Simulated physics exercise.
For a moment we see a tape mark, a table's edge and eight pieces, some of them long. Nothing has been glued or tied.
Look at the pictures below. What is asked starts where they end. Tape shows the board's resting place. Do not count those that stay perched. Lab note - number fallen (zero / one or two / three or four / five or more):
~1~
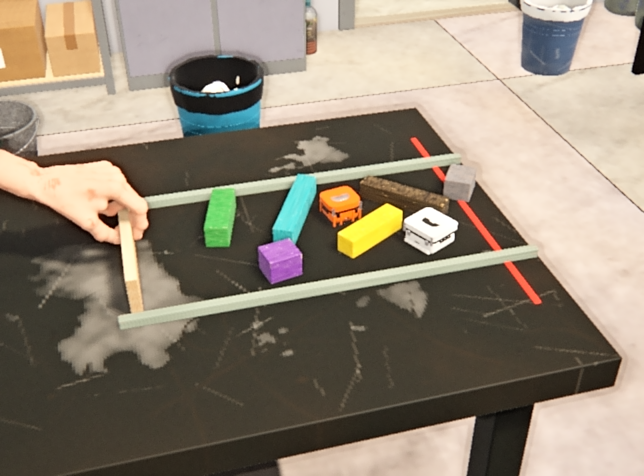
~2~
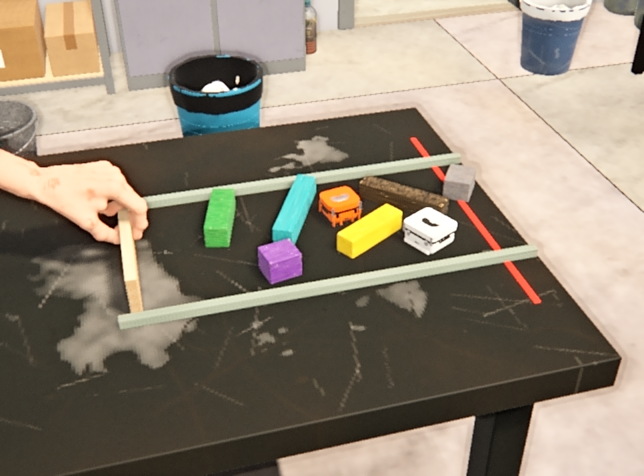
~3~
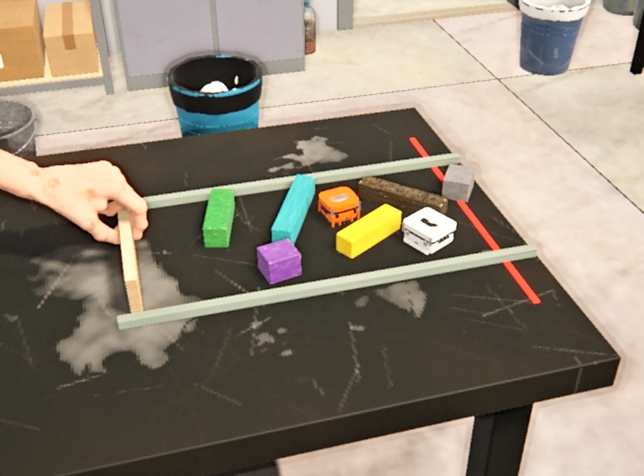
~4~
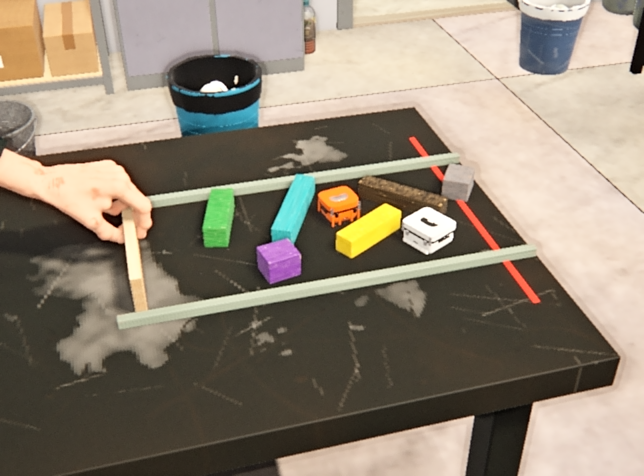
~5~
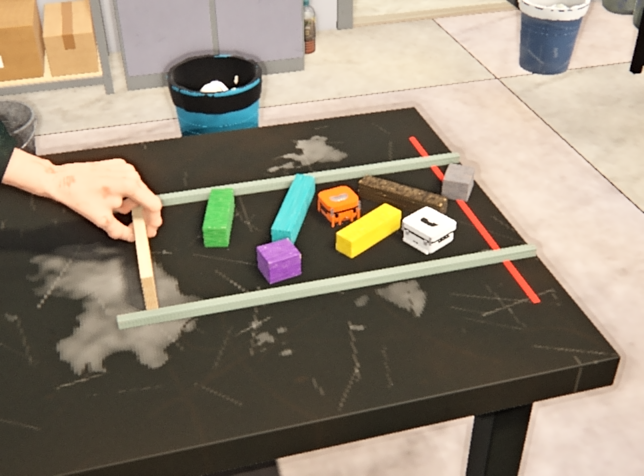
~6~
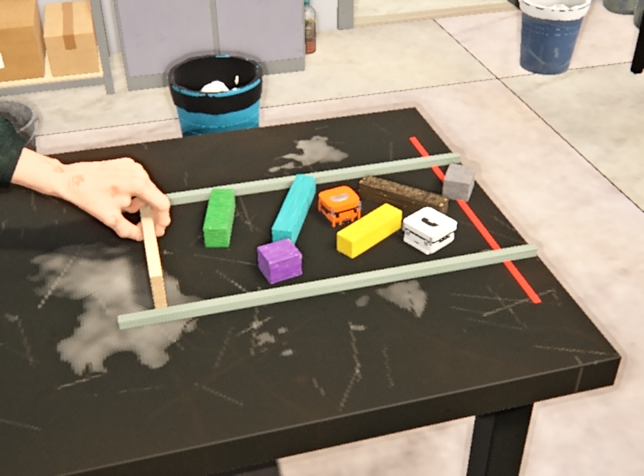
Number fallen: Five or more.
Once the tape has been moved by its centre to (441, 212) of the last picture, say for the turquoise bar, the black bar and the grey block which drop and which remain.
The turquoise bar holds on, the black bar falls, the grey block comes down.
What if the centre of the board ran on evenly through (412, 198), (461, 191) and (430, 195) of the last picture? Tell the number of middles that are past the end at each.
Middles past end - pos 1: 1, pos 2: 5, pos 3: 2.
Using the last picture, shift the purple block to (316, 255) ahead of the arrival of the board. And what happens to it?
So the purple block keeps its spot.
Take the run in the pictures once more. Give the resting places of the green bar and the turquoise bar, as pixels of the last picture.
For the green bar it's (462, 179), and for the turquoise bar it's (482, 180).
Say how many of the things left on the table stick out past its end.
The total here is 1.
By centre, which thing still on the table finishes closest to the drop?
The turquoise bar is it.
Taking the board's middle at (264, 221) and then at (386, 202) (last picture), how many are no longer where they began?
The counts are 3 and 8.
Early on, none off yet; grey block at rest near (459, 182); white case at rest near (429, 232); black bar at rest near (403, 197).
A while later, none off yet; grey block travelled a little near (471, 178); white case travelled about its own width near (455, 237); black bar travelled a little near (437, 184).
Finally, the number that fall off is five or more; lost, orange case, yellow bar, black bar, white case and grey block.
